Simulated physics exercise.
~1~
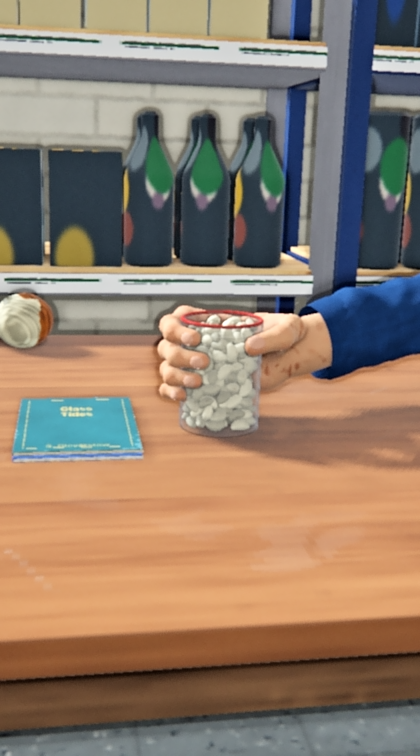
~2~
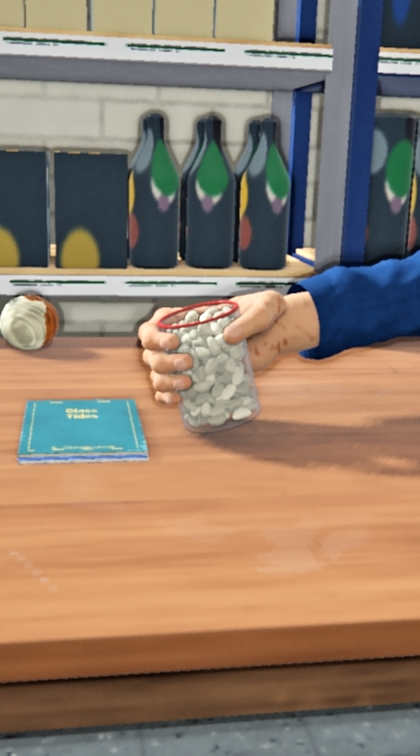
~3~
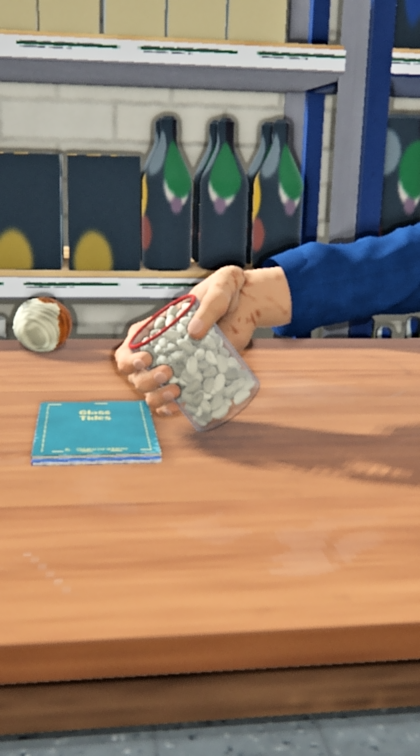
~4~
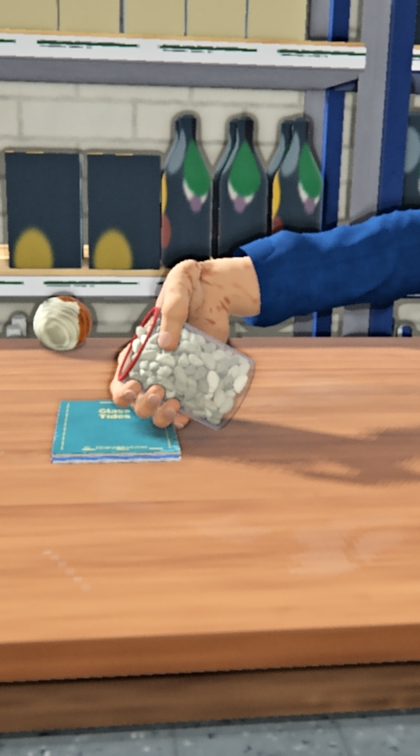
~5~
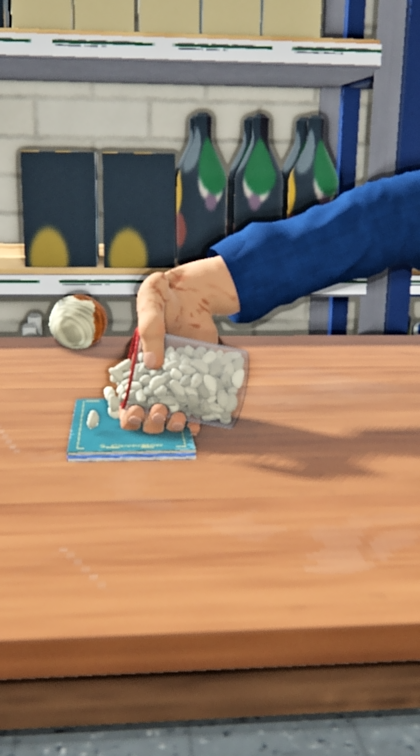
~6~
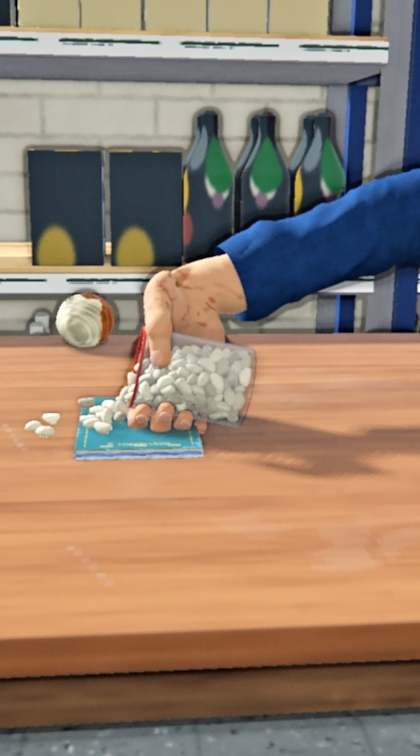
A wooden counter is seen from the front and slightly above, with blue-framed shelves of dark bottles and boxes against a pale brick wall behind it. A teal book lies at left, a pale round object sits behind it, and a hand in a blue sleeve holds a clear, red-rimmed jar full of white beans. The hand tips the jar leftward, moving it towards the book as the view shifts slightly. The jar comes down almost flat over the book, and a few beans slip out. It ends resting there, still held, with a small part of the beans spilled onto the book and counter.
